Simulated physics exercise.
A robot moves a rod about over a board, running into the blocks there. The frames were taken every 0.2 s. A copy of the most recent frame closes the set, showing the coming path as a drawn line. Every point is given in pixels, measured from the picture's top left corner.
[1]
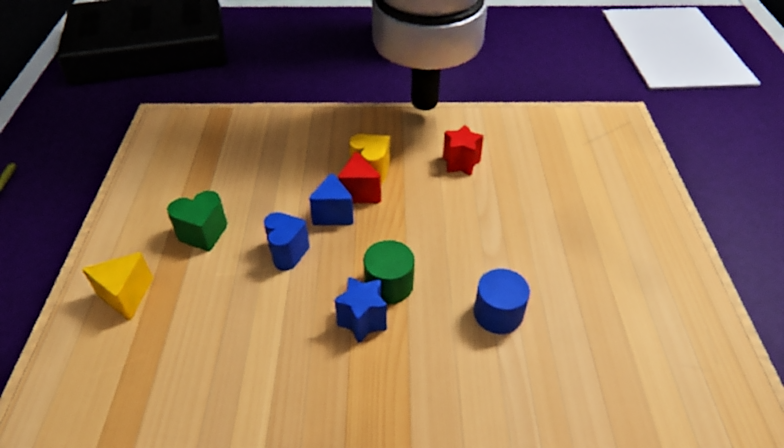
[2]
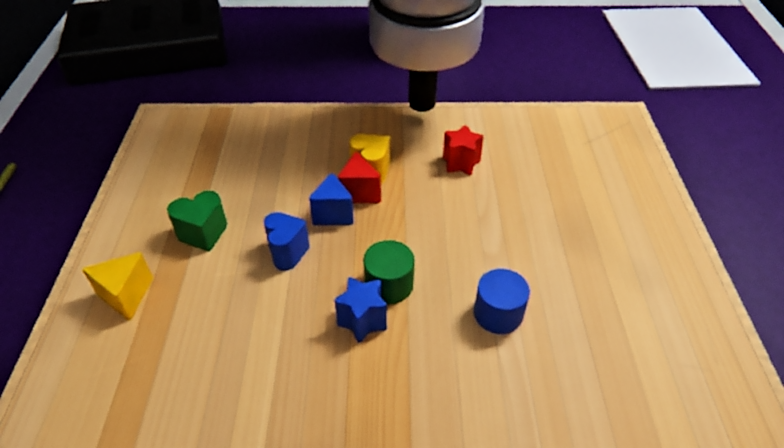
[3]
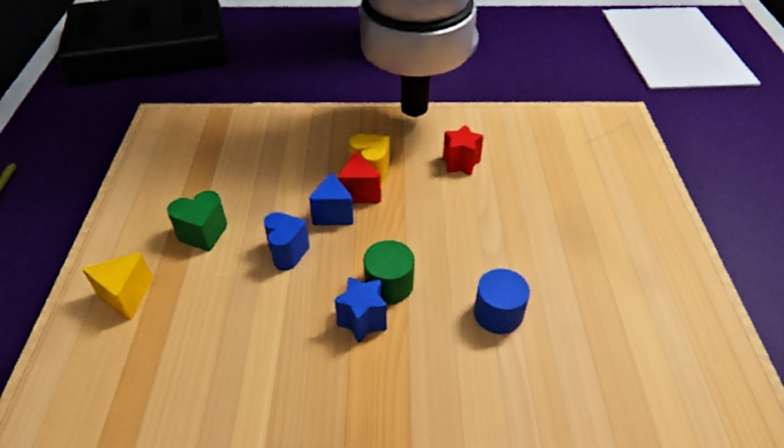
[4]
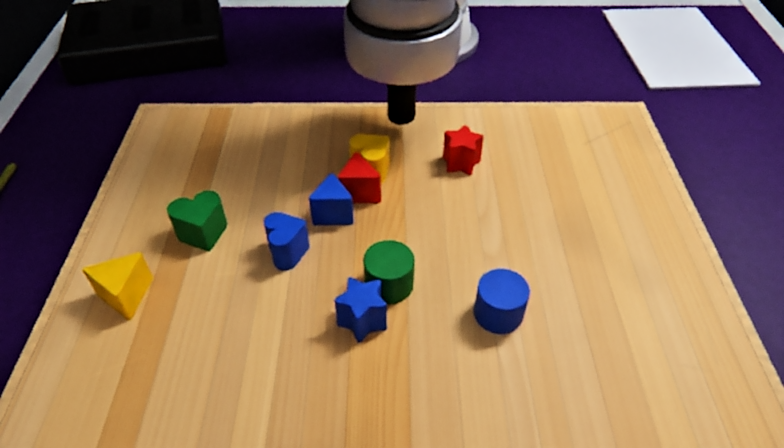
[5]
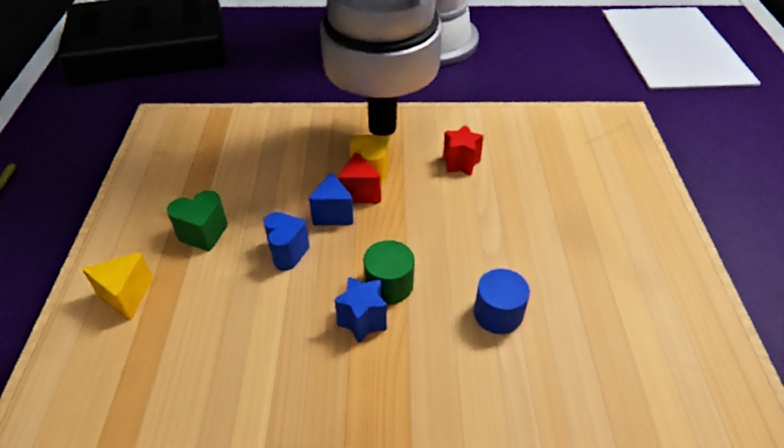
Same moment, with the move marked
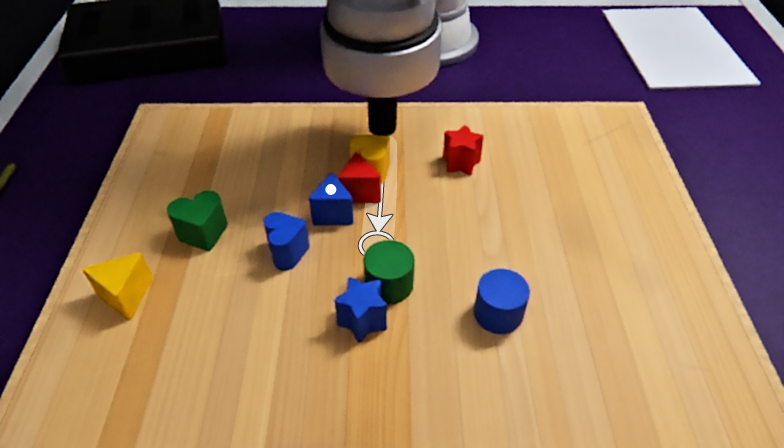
We see colored blocks scattered on a wooden board, including hearts, triangles, stars and cylinders, while a robot's dark rod moves left and slightly down near the top edge, closing in on the yellow heart; the blocks stay still.
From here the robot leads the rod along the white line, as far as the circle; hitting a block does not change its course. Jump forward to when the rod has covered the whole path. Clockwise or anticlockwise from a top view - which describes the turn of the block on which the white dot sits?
It is turned anticlockwise.
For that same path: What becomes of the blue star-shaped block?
Not moved.
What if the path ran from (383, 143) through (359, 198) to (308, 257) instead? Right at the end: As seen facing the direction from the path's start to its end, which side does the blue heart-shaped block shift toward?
The blue heart-shaped block goes right.
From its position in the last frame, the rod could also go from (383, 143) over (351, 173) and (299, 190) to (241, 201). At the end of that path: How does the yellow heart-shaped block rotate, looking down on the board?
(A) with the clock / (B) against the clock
That would be B.
The drawn path runs straight from (383, 143) to (377, 245); the dot is on the blue triangle.
On the path given first. One third of the way, rod (382, 160); blue triangle (314, 201), turned 30° anticlockwise; red triangle (341, 186), turned 20° clockwise; yellow heart-shaped block (365, 166), turned 20° clockwise.
Two thirds of the way, rod (380, 193); blue heart-shaped block (271, 233); blue triangle (302, 209), turned 25° anticlockwise; red triangle (326, 195), turned 35° clockwise; yellow heart-shaped block (357, 200), turned 40° clockwise.
At the end, rod (376, 231); blue heart-shaped block (269, 234); blue triangle (301, 209), turned 20° anticlockwise; red triangle (325, 196), turned 45° clockwise; blue star-shaped block not moved; yellow heart-shaped block (339, 225), turned 85° clockwise.
